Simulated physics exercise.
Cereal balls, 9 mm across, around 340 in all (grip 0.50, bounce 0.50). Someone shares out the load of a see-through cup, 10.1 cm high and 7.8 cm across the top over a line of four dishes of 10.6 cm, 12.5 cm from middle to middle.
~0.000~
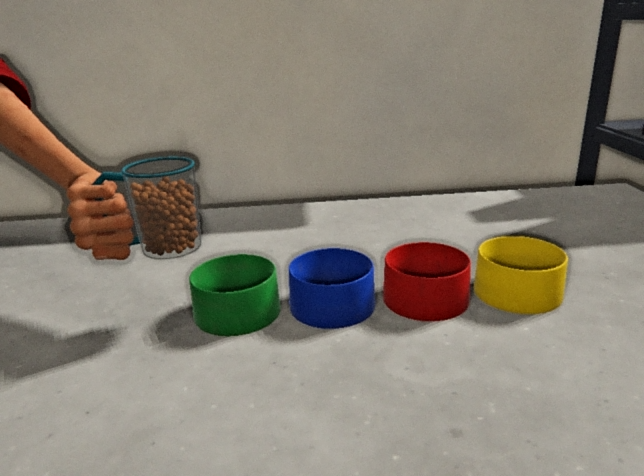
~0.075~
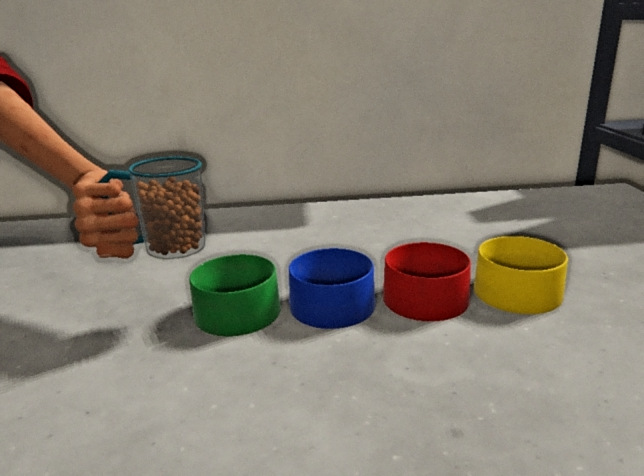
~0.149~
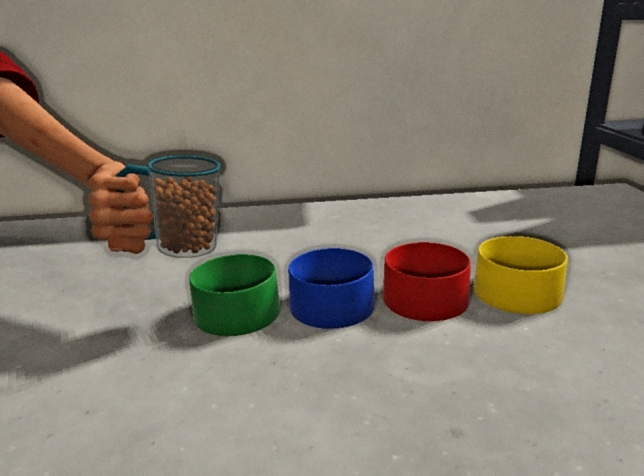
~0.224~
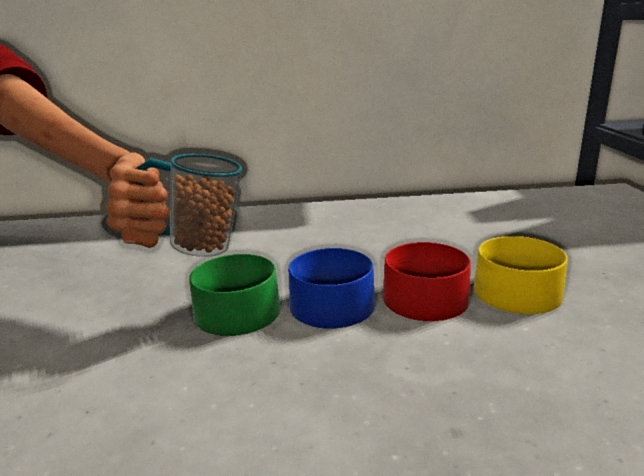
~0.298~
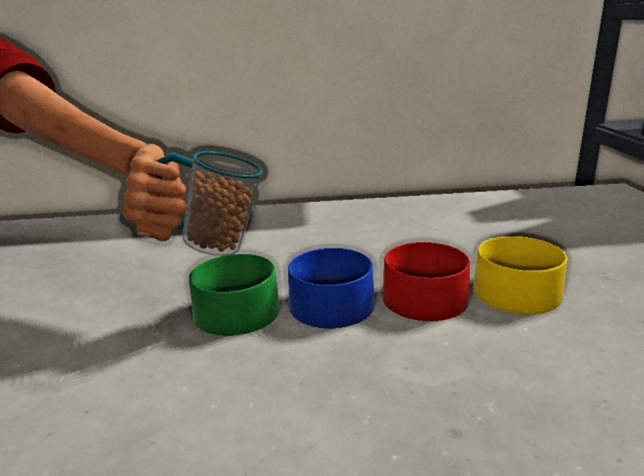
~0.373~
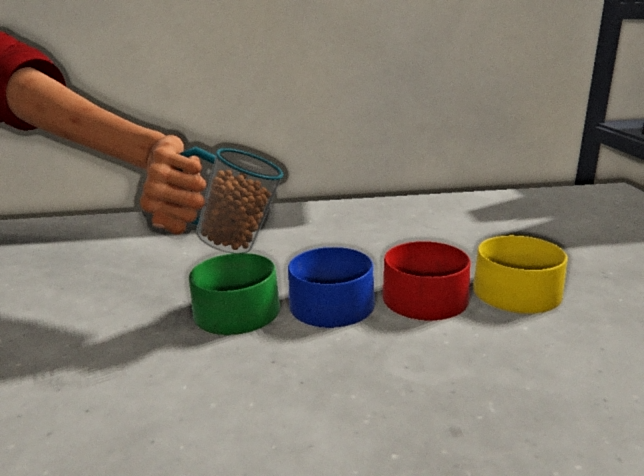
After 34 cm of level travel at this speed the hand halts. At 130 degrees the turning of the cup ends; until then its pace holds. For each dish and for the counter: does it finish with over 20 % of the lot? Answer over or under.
Red under, blue under, green under, yellow over, counter over.
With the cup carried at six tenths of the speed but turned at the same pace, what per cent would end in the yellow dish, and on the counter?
Then: Yellow 0, counter 0.
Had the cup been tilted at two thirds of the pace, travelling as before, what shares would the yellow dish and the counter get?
Then: Yellow 70; counter 30.
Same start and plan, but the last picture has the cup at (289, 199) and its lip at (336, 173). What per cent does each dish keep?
Red 0; blue 0; green 0; yellow 60.
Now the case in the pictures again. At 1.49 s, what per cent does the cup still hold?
About 75 per cent.
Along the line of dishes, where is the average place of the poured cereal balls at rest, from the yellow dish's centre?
About 2 cm to its left.
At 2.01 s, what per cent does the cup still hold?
Roughly 0 per cent.
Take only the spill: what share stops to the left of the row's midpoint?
Some 0 per cent.
After 1.04 s, tilt 73 degrees; cup holds 100 %.
After 1.49 s, tilt 107 degrees; cup holds 75 %, yellow 20 %.
Then, at 2.01 s, tilt 130 degrees; cup holds 0 %, yellow 70 %.
By 2.5 s all is still; red 0 %, blue 0 %, green 0 %, yellow 70 %, counter 30 %.
